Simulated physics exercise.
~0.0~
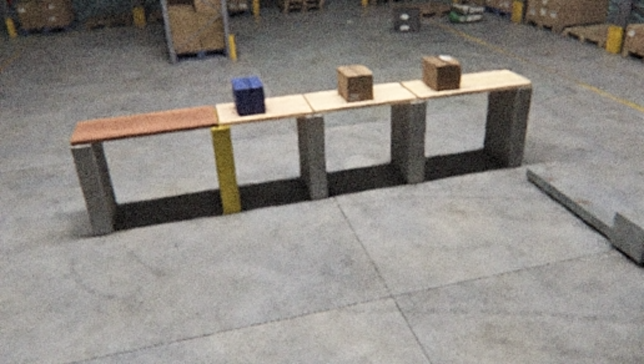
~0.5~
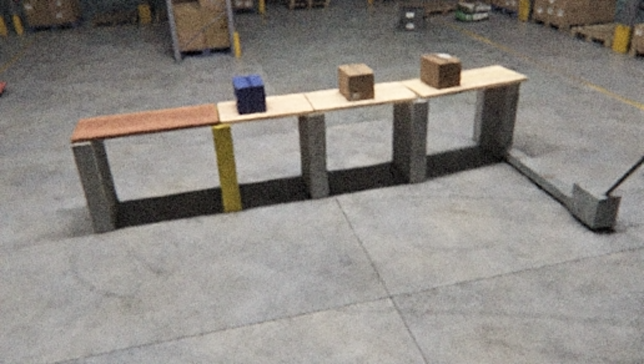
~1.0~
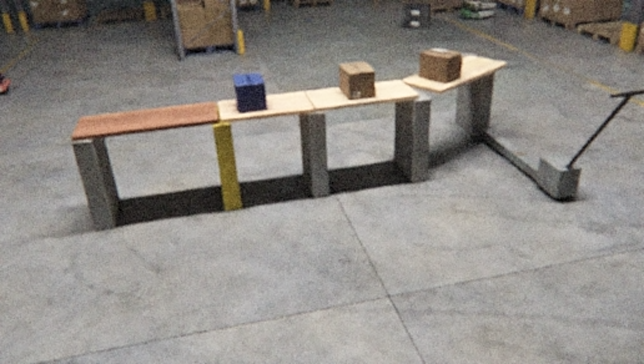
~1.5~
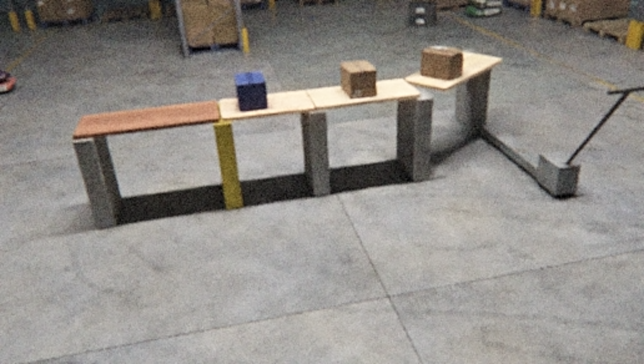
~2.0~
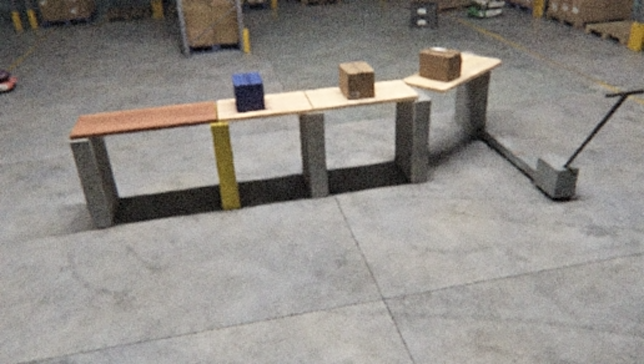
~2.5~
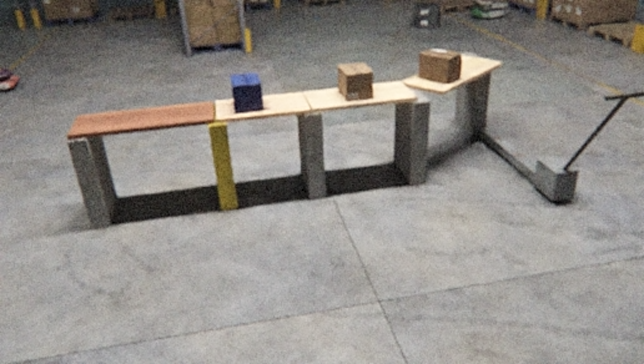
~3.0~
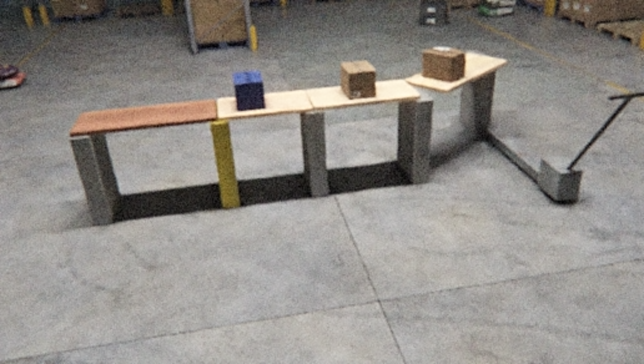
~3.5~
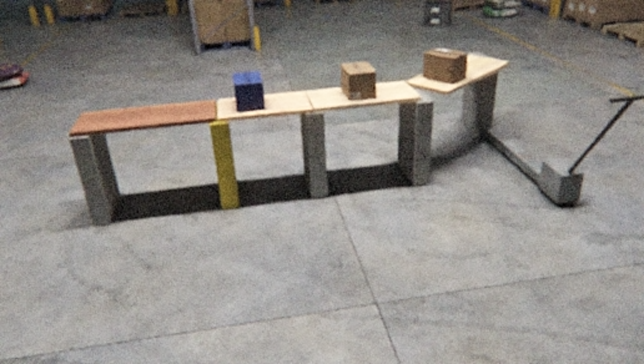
A floor jack shoves the right end upright, skewing its board, but everything stays standing.
